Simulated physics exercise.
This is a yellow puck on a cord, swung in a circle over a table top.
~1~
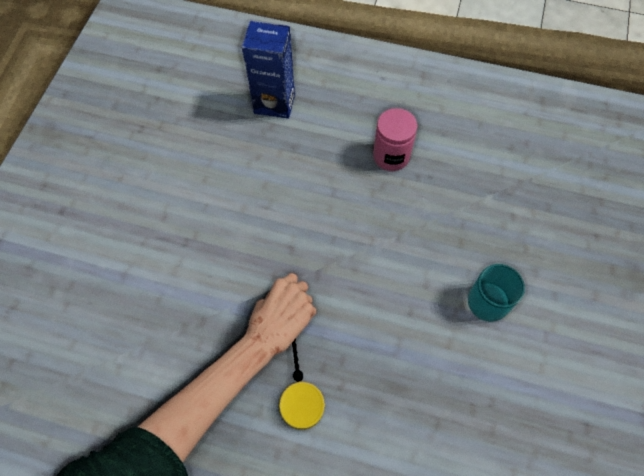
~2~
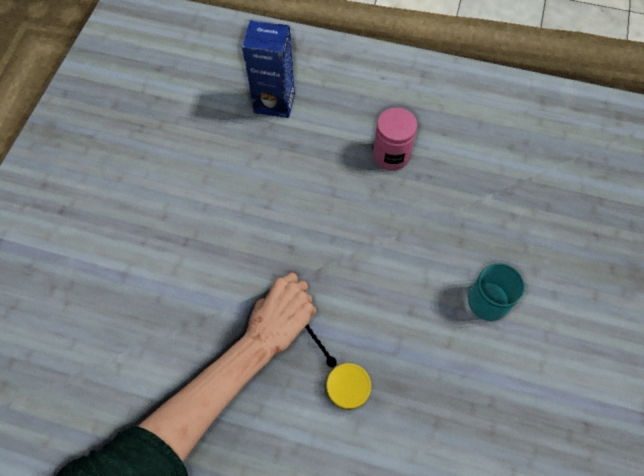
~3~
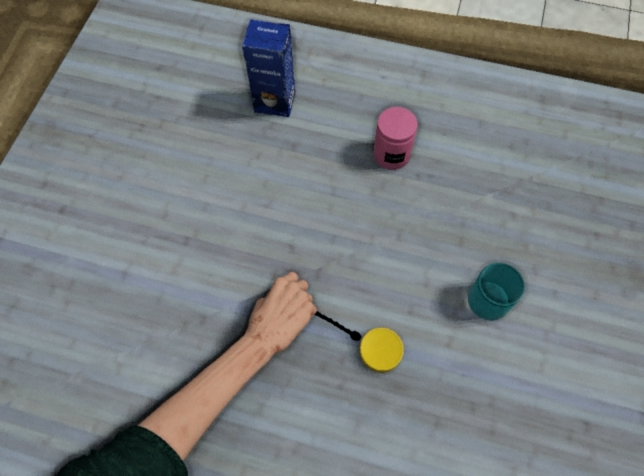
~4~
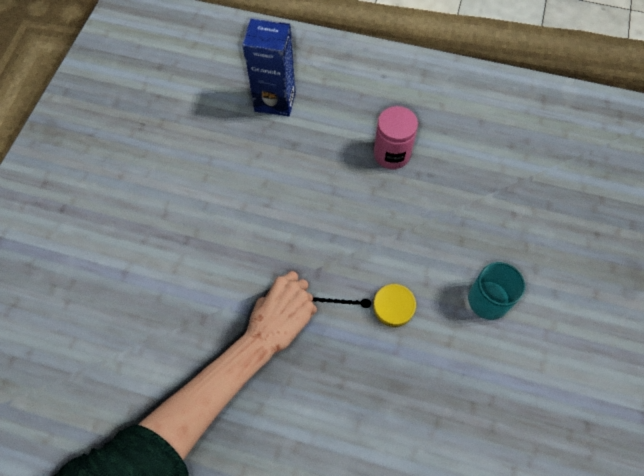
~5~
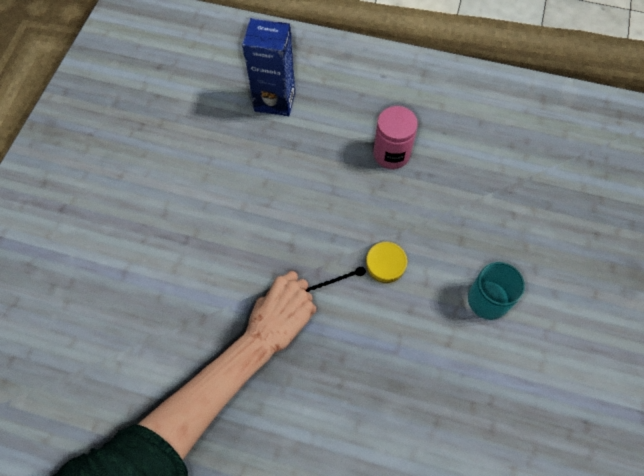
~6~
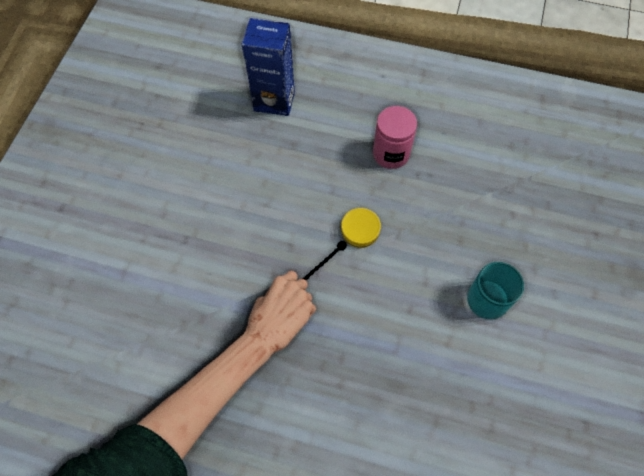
On a table top, a hand swings a yellow puck anticlockwise on a black cord.
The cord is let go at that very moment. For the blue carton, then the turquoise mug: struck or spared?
In the end the blue carton escapes it, the turquoise mug stays untouched.
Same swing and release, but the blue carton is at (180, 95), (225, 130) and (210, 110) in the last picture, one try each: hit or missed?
First, it is touched; second, it gets hit; third, it is touched.
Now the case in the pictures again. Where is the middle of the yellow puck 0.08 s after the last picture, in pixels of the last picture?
Close to (293, 183).
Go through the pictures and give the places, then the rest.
The first frame shows yellow puck (302, 405); blue carton (266, 36); turquoise mug (502, 285); pink jar (397, 124).
The second frame shows yellow puck (349, 385).
The third frame shows yellow puck (382, 348).
The fourth frame shows yellow puck (395, 304).
The fifth frame shows yellow puck (387, 260).
The sixth frame shows yellow puck (361, 225); blue carton (266, 33); turquoise mug (501, 283); pink jar (397, 122); going round anticlockwise.
Then, 0.08 s on from there, puck near (294, 183).
Then, 0.20 s on from there, puck near (210, 129).
In the end, puck off the table. The blue carton stays untouched and the turquoise mug remains clear.
